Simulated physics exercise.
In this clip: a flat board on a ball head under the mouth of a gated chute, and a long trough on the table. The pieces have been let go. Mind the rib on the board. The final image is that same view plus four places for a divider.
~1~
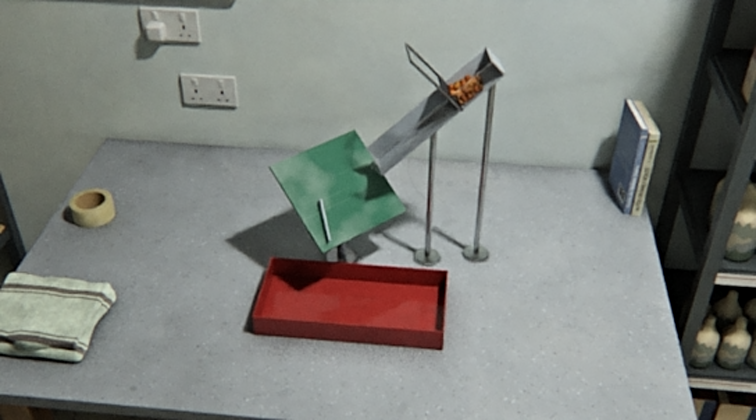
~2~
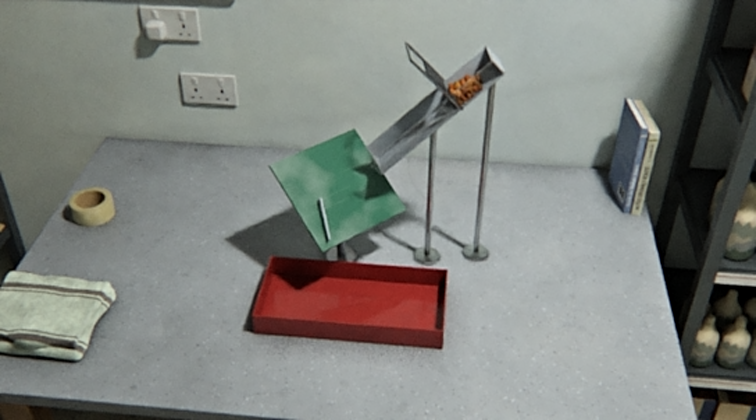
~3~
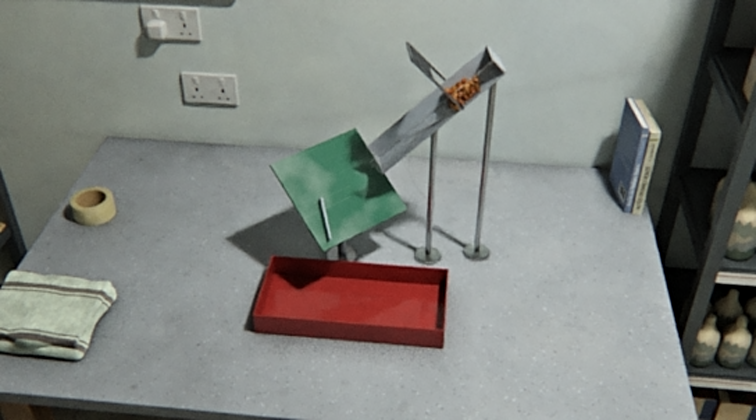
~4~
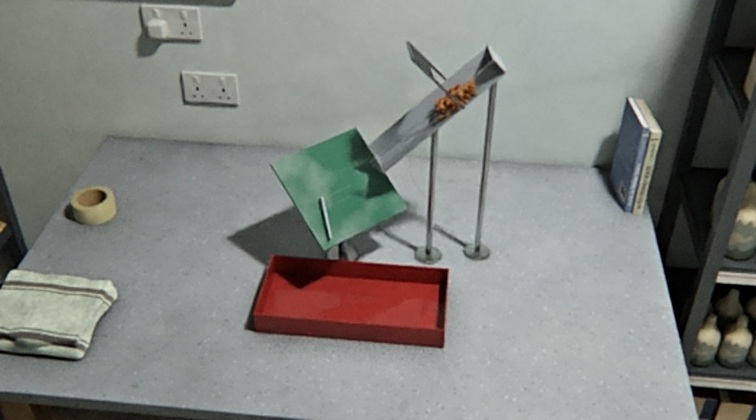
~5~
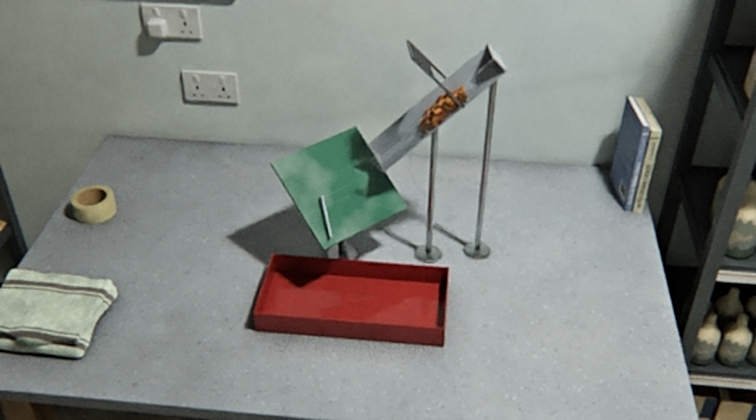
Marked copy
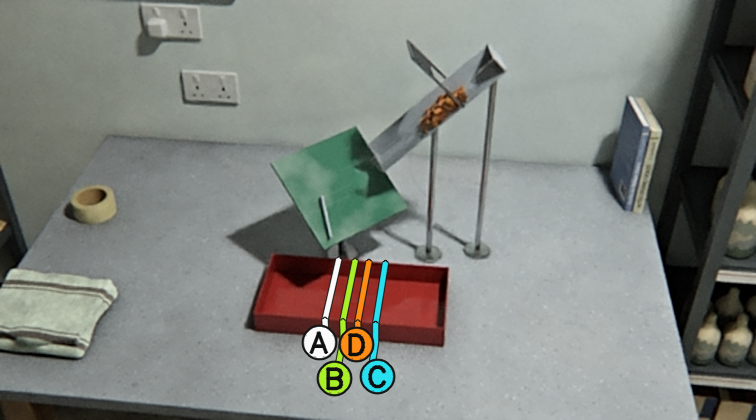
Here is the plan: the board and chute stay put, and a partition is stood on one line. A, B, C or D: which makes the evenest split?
Line D does it best.
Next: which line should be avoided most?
That is line A.
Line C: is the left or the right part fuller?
Left.
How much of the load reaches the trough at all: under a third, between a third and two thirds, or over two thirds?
Over two thirds.
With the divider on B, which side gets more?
More lands on the right.
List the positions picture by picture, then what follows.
In the first picture, load behind the gate at (465, 90), bits of cat kibble; lip of the chute at (380, 167), sloping fairly steeply.
In the second picture, middle of the board at (339, 188), tilted fairly steeply; middle of its low edge at (366, 230); of its high edge at (313, 146).
In the third picture, front corners of the trough at (253, 315) and (444, 330), empty; front of the load at (448, 98).
In the fourth picture, middle of the load at (456, 101); its front at (438, 111), about a quarter of the way to the lip; rib from (322, 197) to (331, 238).
In the fifth picture, middle of the load at (446, 108); its front at (422, 124), about half of the way to the lip.
On the marked copy, line A crosses the front rim at (325, 319); line B crosses the front rim at (342, 320); line C crosses the front rim at (375, 323); line D crosses the front rim at (357, 321).
If A is chosen, of what is caught, none on the left of the divider, all on the right.
If B is chosen, of what is caught, about a quarter on the left of the divider, most on the right.
If C is chosen, of what is caught, most on the left of the divider, about a quarter on the right.
If D is chosen, of what is caught, about half on the left of the divider, about half on the right.
